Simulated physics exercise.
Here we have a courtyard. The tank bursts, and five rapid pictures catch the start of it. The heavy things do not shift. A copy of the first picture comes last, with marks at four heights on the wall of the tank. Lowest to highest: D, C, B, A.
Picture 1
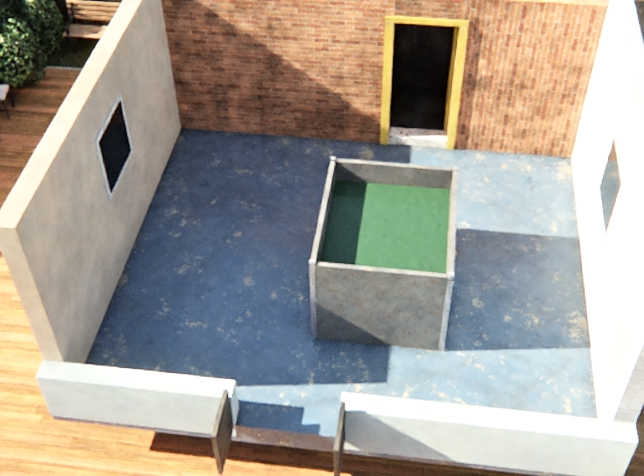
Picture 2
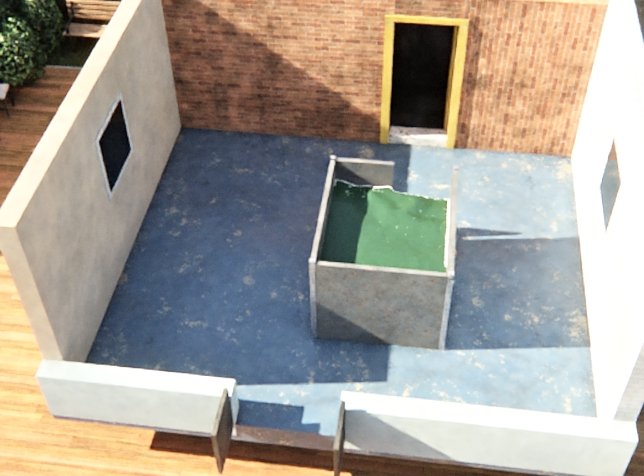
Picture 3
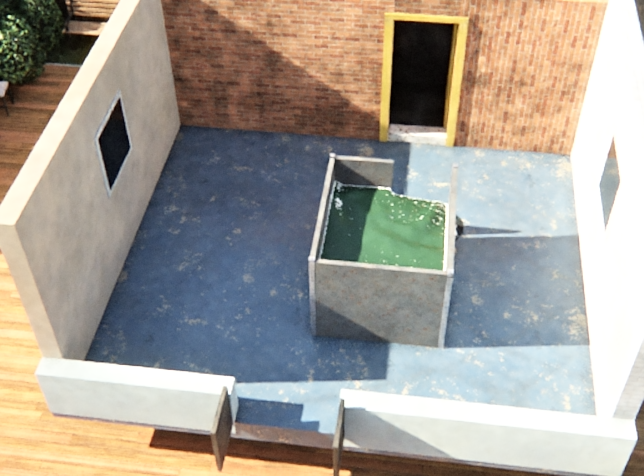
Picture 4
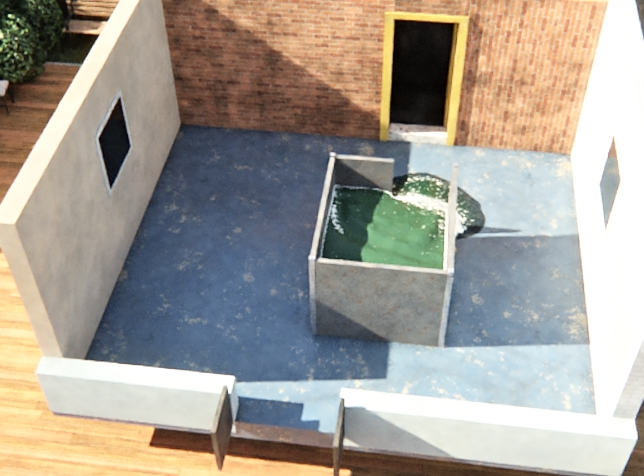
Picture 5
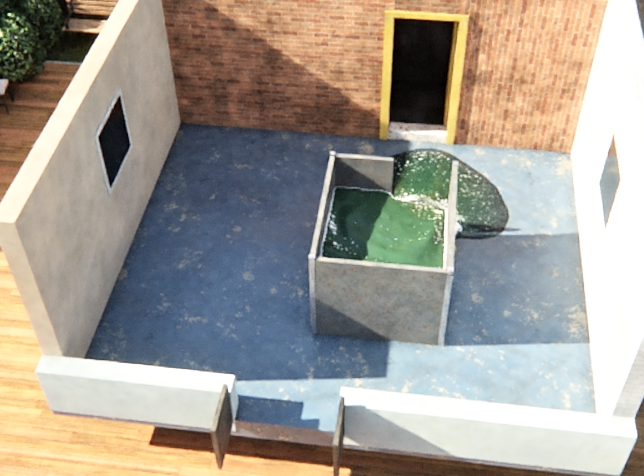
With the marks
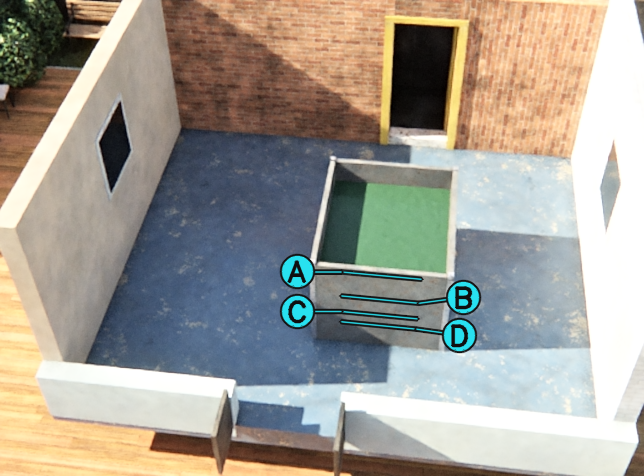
In a walled courtyard with a blue floor, green water sat still in a square tank, then rippled and poured out at the back right corner, spreading across the ground behind it.
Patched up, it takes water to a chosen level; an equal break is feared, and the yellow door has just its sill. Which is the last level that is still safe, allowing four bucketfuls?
I would pick level D.
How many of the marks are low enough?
One of the four.
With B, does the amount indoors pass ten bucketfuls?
Yes, it does.
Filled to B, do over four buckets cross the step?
Yes, that goes wrong.
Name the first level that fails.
Here it is level C.
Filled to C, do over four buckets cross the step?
Yes, that goes wrong.
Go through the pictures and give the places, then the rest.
Water in the tank at rest, its middle at (387, 232); foot of the yellow doorway at (417, 146); open gate at (288, 383).
Water covers 1 % of the ground, its front hidden from here.
Water covers 2 % of the ground, its front hidden from here.
Water covers 6 % of the ground, its front hidden from here.
Water covers 11 % of the ground and shows as far out as (498, 215).
On the marked copy, A at (381, 275); B at (379, 299); C at (379, 315); D at (378, 325); from the bottom up D, C, B, A.
Choosing A, dozens of bucketfuls pour in.
Choosing B, dozens of bucketfuls pour in.
Choosing C, about 8 bucketfuls get in.
Choosing D, a splash gets over, under a bucket.
